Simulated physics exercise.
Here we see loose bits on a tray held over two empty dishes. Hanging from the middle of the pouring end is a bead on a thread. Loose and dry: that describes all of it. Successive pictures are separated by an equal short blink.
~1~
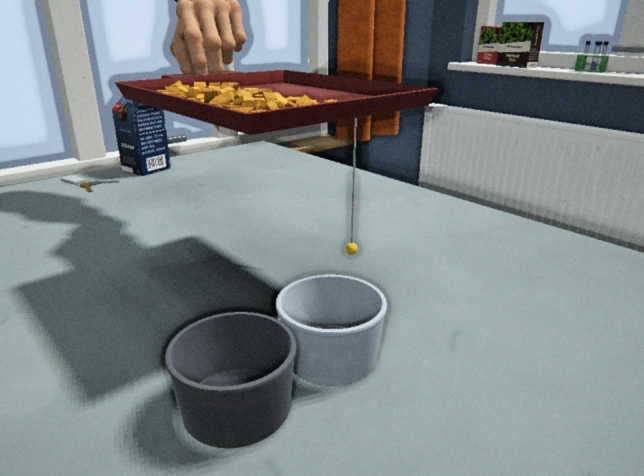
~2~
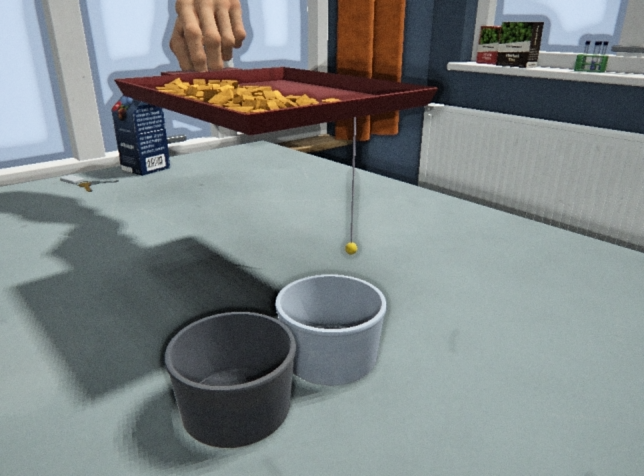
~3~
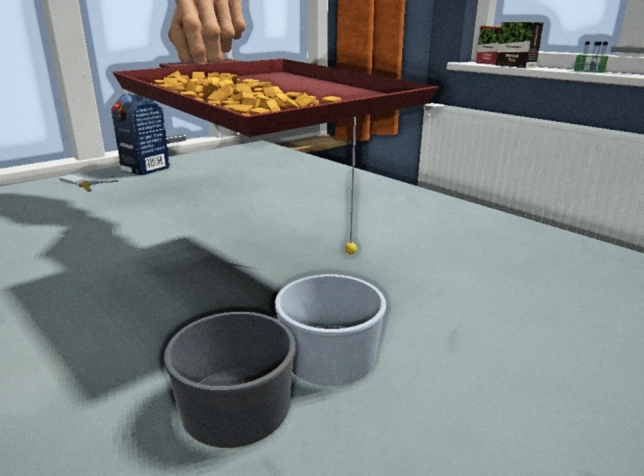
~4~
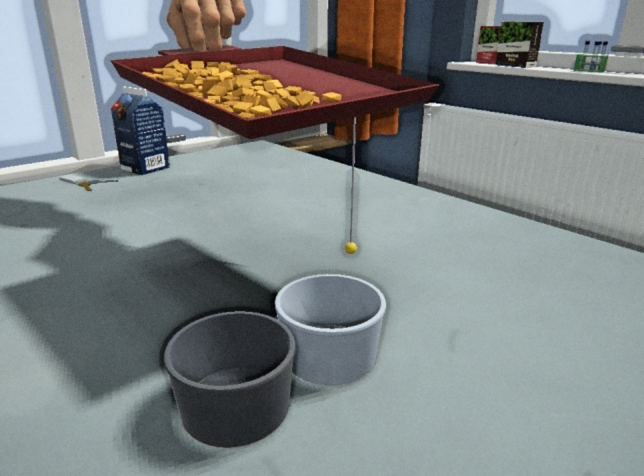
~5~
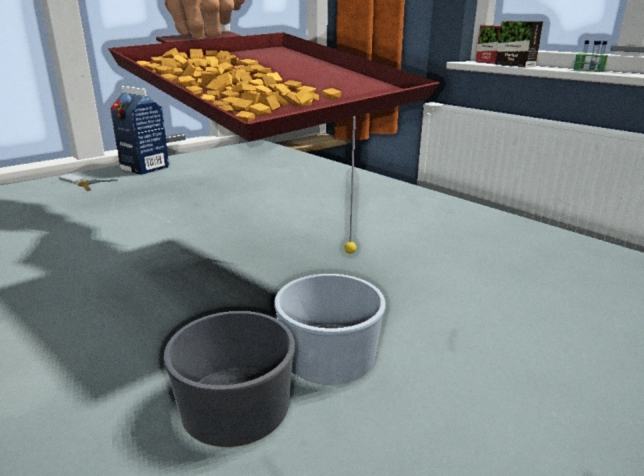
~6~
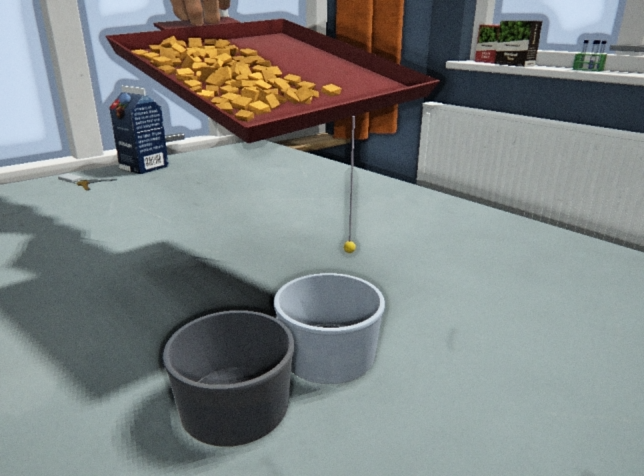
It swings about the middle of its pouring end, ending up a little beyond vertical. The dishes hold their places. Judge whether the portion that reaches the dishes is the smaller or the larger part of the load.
It is the larger part.
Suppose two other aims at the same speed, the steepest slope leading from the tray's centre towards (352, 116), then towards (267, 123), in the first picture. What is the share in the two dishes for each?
Shares: About 50 in a hundred, then about 10 in a hundred.
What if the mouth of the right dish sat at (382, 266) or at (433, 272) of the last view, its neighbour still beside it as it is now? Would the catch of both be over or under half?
First place: Beyond half; second place: Short of half.
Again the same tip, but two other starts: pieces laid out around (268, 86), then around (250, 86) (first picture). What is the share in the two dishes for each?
Estimate: 60 % first, 60 % second.
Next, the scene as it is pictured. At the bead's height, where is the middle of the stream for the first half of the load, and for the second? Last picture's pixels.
Early half: (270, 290); late half: (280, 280).
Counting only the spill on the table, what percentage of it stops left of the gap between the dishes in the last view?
Left portion: Around 90 %.
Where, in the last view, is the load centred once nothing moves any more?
About (289, 358).
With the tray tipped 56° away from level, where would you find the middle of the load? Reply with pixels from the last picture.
Roughly at (258, 90).
Soon after the last picture, tray tipped steeply; nearly all on the tray; a stray few in the left dish.
A little later, tray tipped right over; about a quarter on the tray; about a quarter in the left dish; a small part in the right dish; a small part outside both; about a third in the air.
Later still, tray tipped past a quarter turn; about a third in the left dish; about half in the right dish; about a quarter outside both.
At rest, tray tipped past a quarter turn; about a third in the left dish; about half in the right dish; about a quarter outside both.
